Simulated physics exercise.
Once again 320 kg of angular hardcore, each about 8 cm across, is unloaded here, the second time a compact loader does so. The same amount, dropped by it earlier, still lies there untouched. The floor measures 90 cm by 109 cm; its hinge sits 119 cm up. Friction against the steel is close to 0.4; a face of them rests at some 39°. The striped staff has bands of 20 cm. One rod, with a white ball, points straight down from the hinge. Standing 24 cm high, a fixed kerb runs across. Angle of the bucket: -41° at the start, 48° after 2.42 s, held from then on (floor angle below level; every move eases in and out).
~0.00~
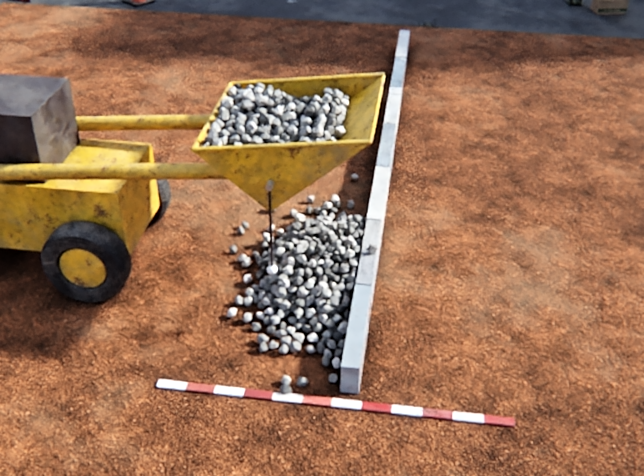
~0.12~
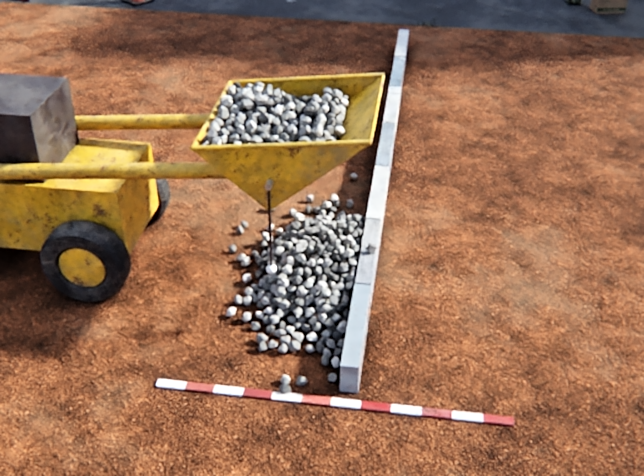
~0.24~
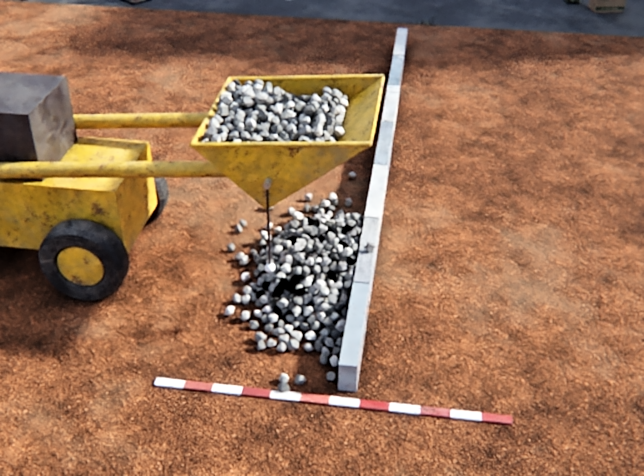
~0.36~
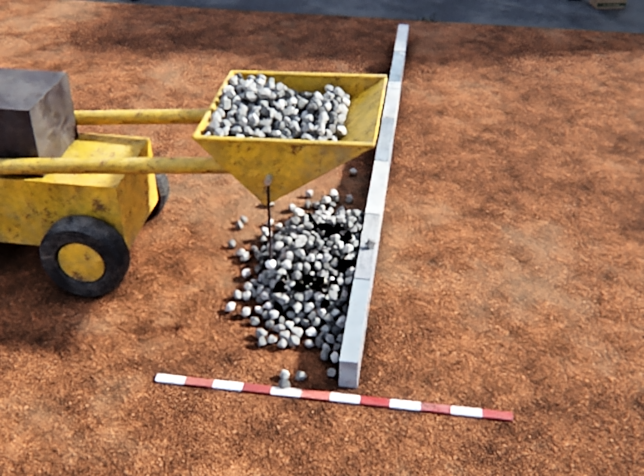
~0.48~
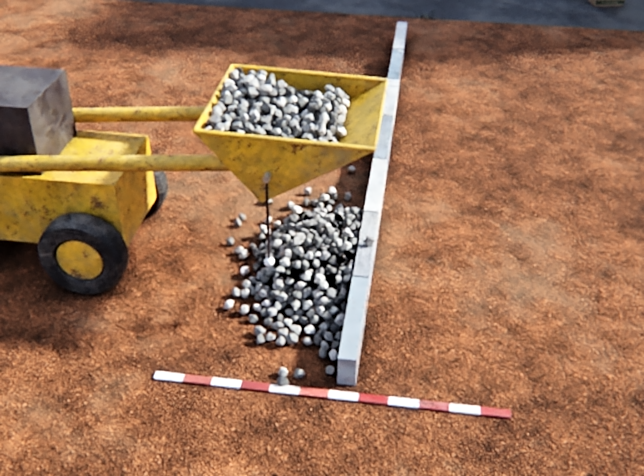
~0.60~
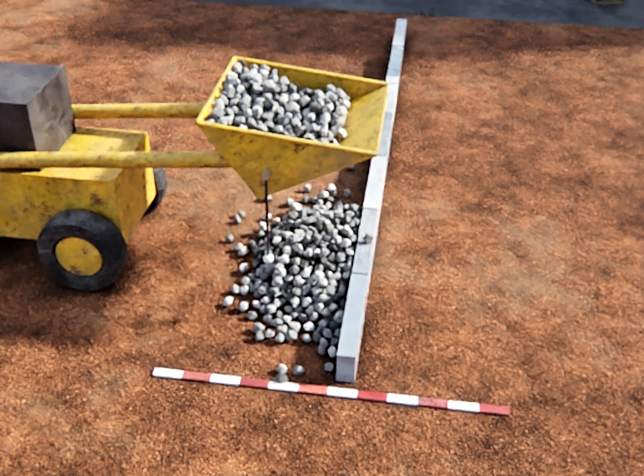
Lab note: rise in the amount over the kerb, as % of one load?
Approximately 63 %.
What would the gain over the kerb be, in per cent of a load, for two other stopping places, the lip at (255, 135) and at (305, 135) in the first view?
Case one about 0 %, case two about 5 %.
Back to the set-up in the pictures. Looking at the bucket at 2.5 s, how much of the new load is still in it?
Around 5 per cent of the load is still inside.
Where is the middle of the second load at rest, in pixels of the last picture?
Middle: Approx. (387, 267) px.
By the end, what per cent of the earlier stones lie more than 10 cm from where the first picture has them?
Close to 0 per cent.
After 1.8 s the floor is at 34°; in per cent of one load, 95 in the bucket, 104 on this side of the kerb, 1 over the kerb; the foremost stones are at (379, 234).
After 2.5 s the floor is at 48°; in per cent of one load, 5 in the bucket, 143 on this side of the kerb, 53 over the kerb; the foremost stones are at (489, 279).
After 2.9 s the floor is at 48°; in per cent of one load, 0 in the bucket, 138 on this side of the kerb, 61 over the kerb; the foremost stones are at (522, 279).
After 5.5 s the floor is at 48°; in per cent of one load, 0 in the bucket, 137 on this side of the kerb, 63 over the kerb; the foremost stones are at (526, 280). Net gain over the kerb, 63.
